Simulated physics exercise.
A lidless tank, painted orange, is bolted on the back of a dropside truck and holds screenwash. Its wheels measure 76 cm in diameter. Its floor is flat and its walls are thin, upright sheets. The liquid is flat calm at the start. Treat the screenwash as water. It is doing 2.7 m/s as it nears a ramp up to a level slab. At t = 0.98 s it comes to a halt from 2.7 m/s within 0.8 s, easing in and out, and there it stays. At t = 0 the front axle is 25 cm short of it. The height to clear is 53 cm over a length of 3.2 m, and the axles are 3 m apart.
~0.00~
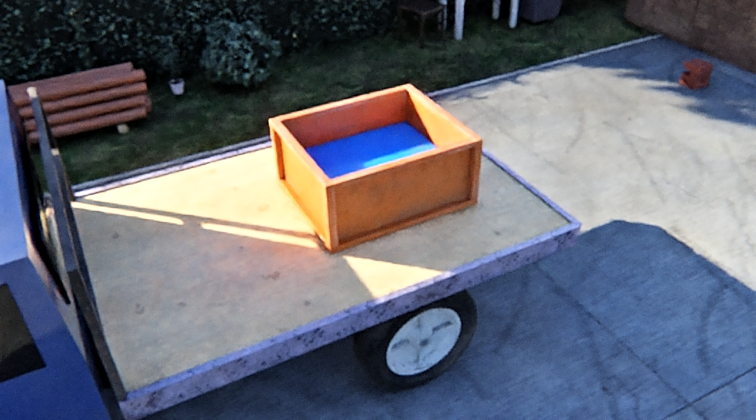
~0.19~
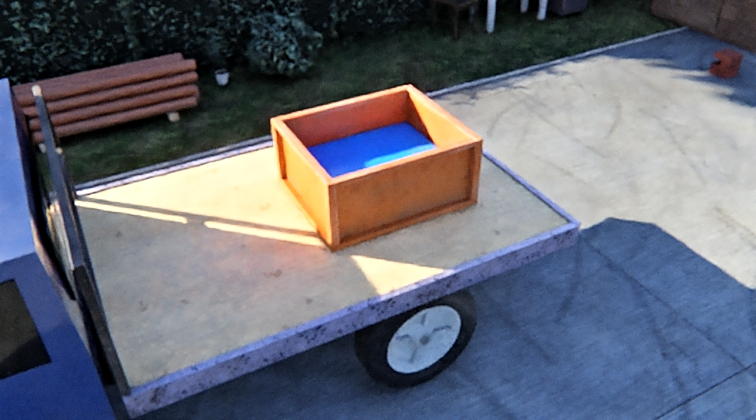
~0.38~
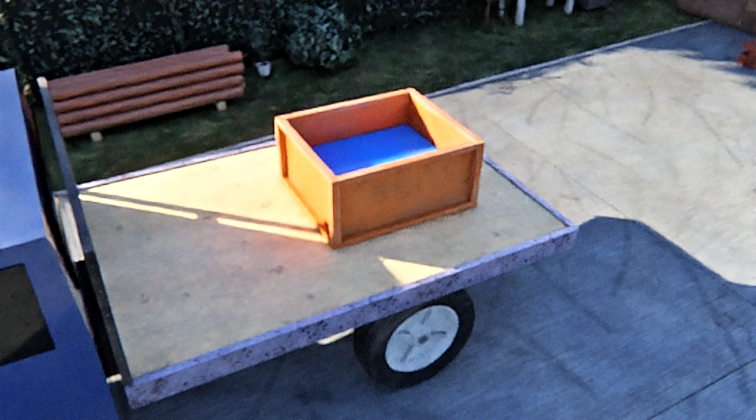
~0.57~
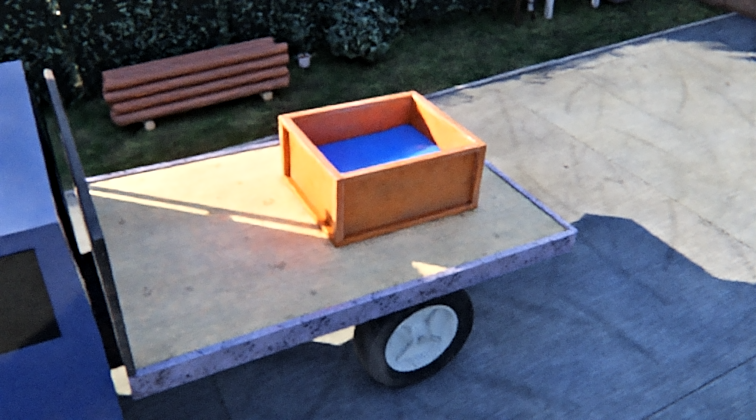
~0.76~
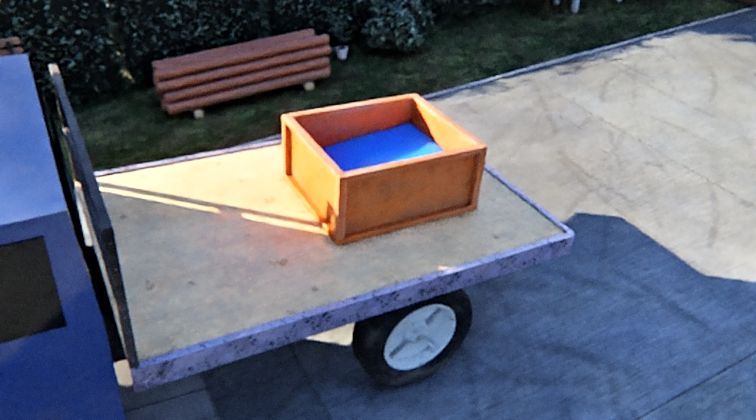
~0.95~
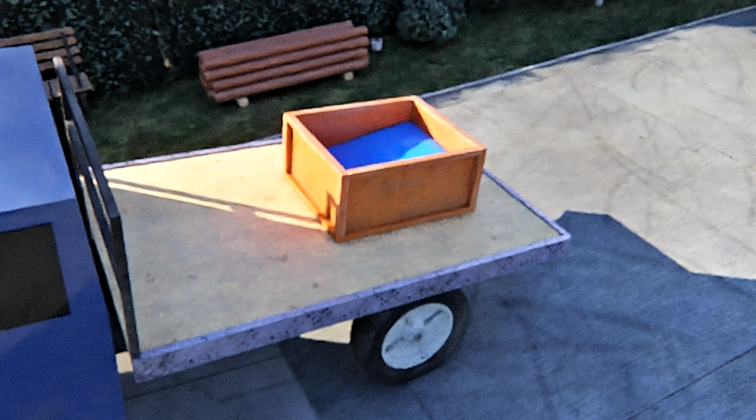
Blue flatbed truck carrying an open orange tank of blue liquid past stacked logs, its bed tilting slightly nose up as the liquid slants.
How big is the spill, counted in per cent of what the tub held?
Some 14 per cent goes overboard.
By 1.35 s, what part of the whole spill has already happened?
Some 0 per cent by then.
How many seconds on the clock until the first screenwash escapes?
Near 2.0 s.
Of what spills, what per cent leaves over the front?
Some 20 per cent of it.
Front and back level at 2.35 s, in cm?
About 8 cm in front and 46 cm behind.
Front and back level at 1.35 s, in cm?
About 24 cm in front and 14 cm behind.
By 1.35 s front 24 cm, middle 19 cm, back 15 cm above the floor; no loss so far.
By 1.75 s front 57 cm, middle 7 cm, back 3 cm above the floor; no loss so far.
By 2.35 s front 8 cm, middle 11 cm, back 47 cm above the floor; the loss stands at 4 per cent, over the front.
By 4.76 s the loss stands at 14 per cent, mostly over the back, some over the front, 18 of 128 litres.
